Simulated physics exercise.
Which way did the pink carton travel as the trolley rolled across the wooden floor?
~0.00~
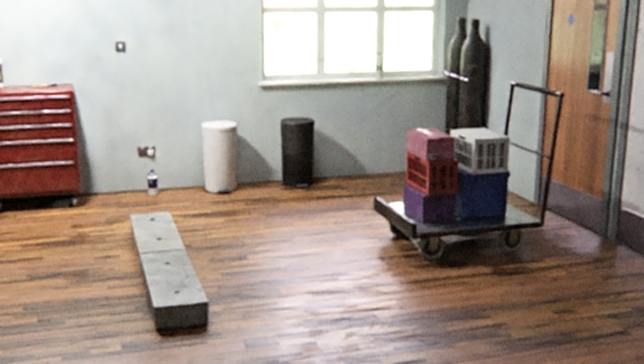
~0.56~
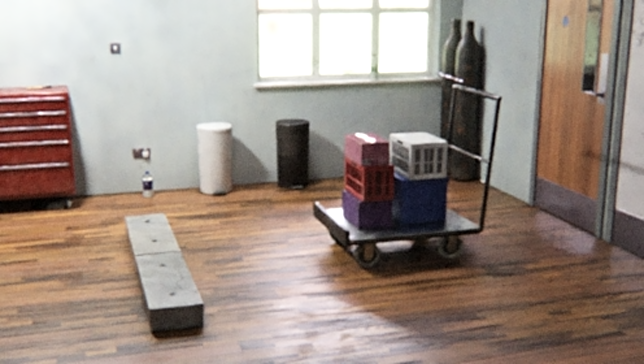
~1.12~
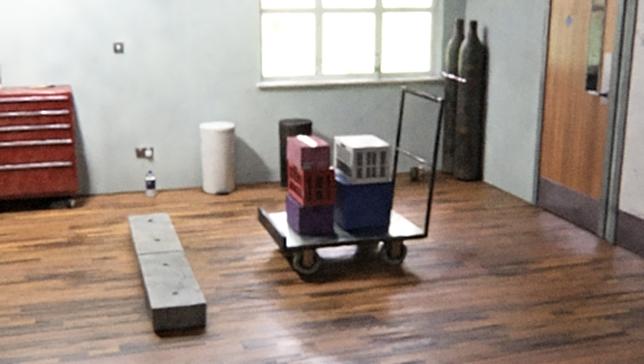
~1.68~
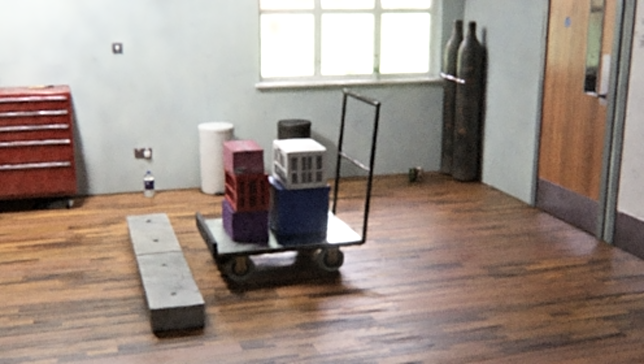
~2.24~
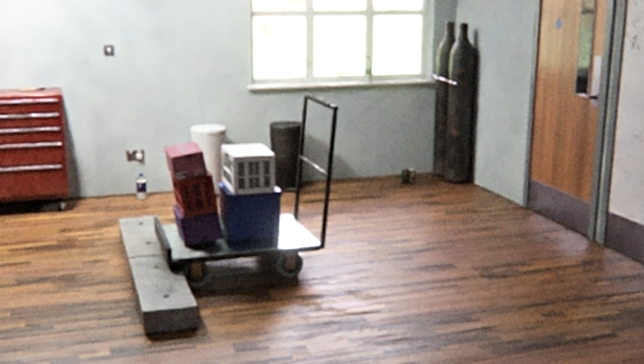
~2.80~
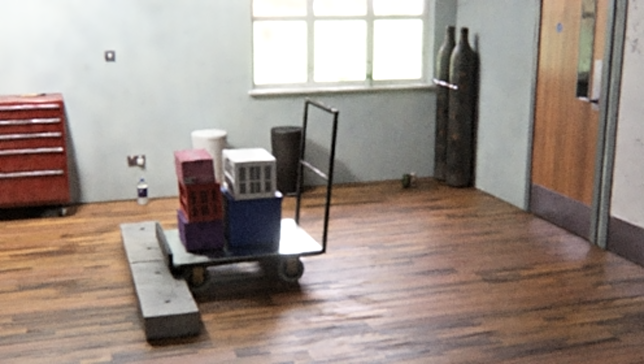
The pink carton travelled to the left, riding on top of the red crate towards the grey beam.
